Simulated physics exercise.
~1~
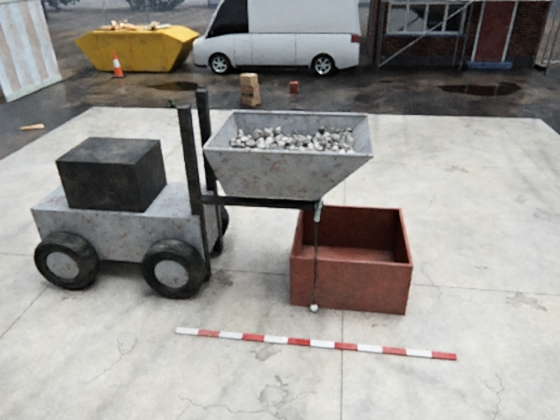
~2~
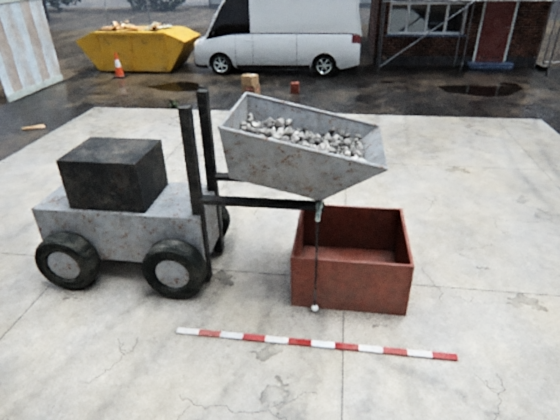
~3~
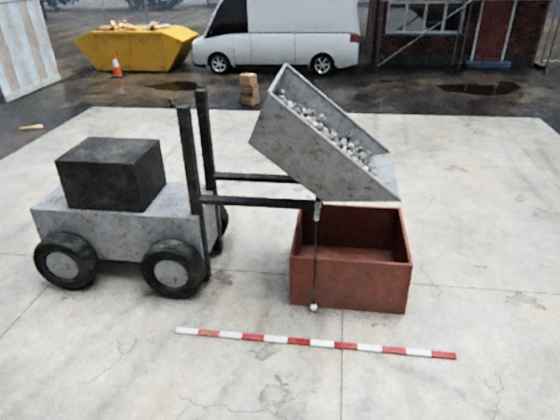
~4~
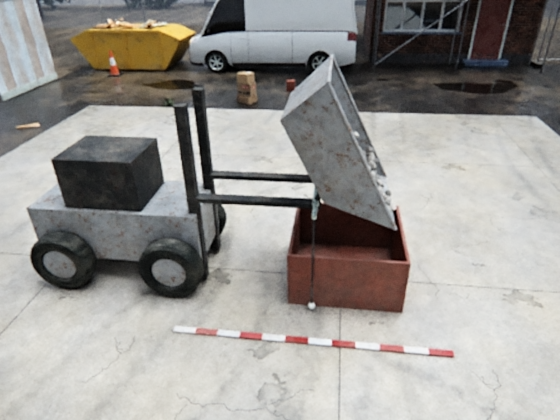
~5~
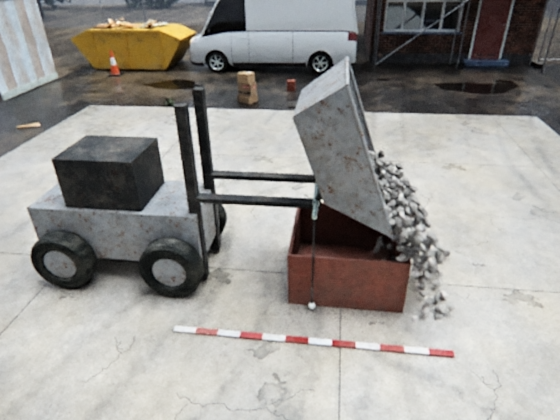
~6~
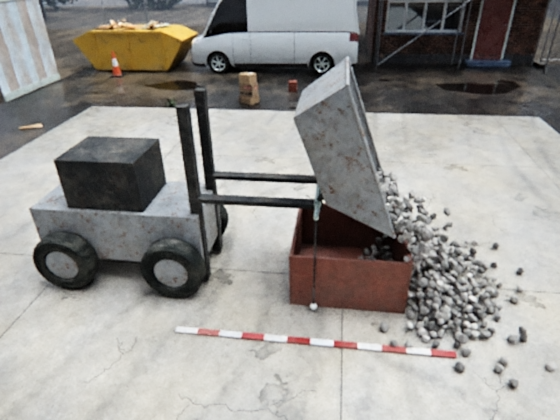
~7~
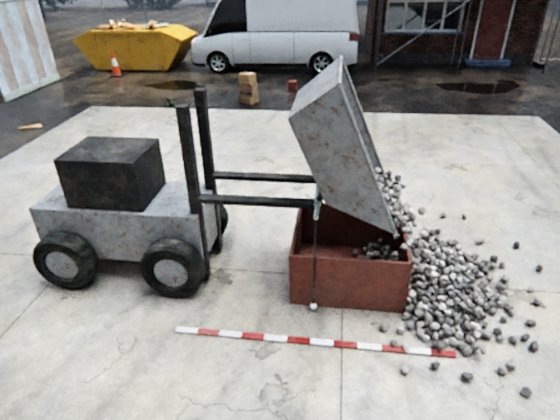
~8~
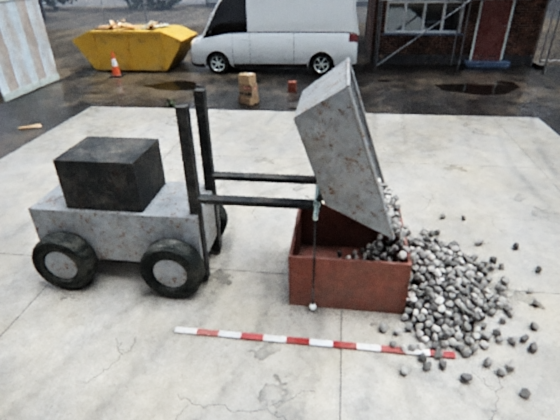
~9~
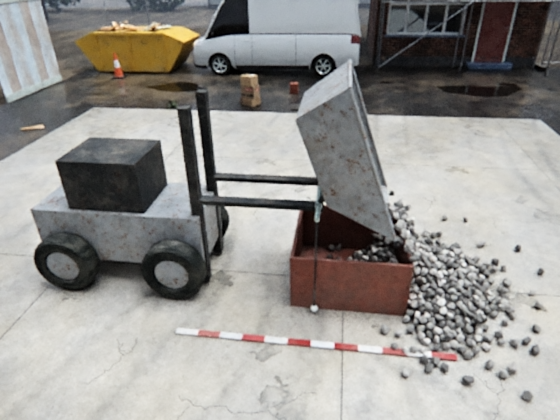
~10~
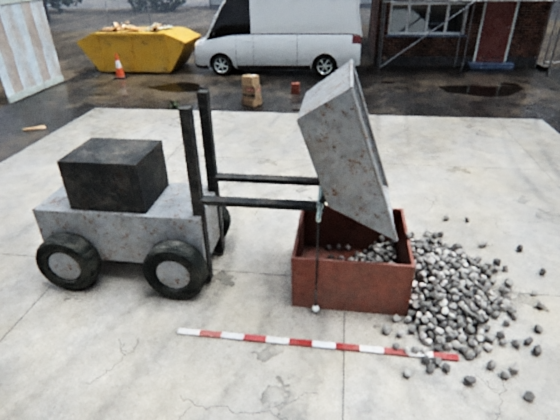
A grey skip on a small forklift tipped steeply to the right above a reddish bin, holding its grey stones at first, then spilled them mostly past the bin onto the concrete, where they settled in a wide heap, with only a smaller share inside.
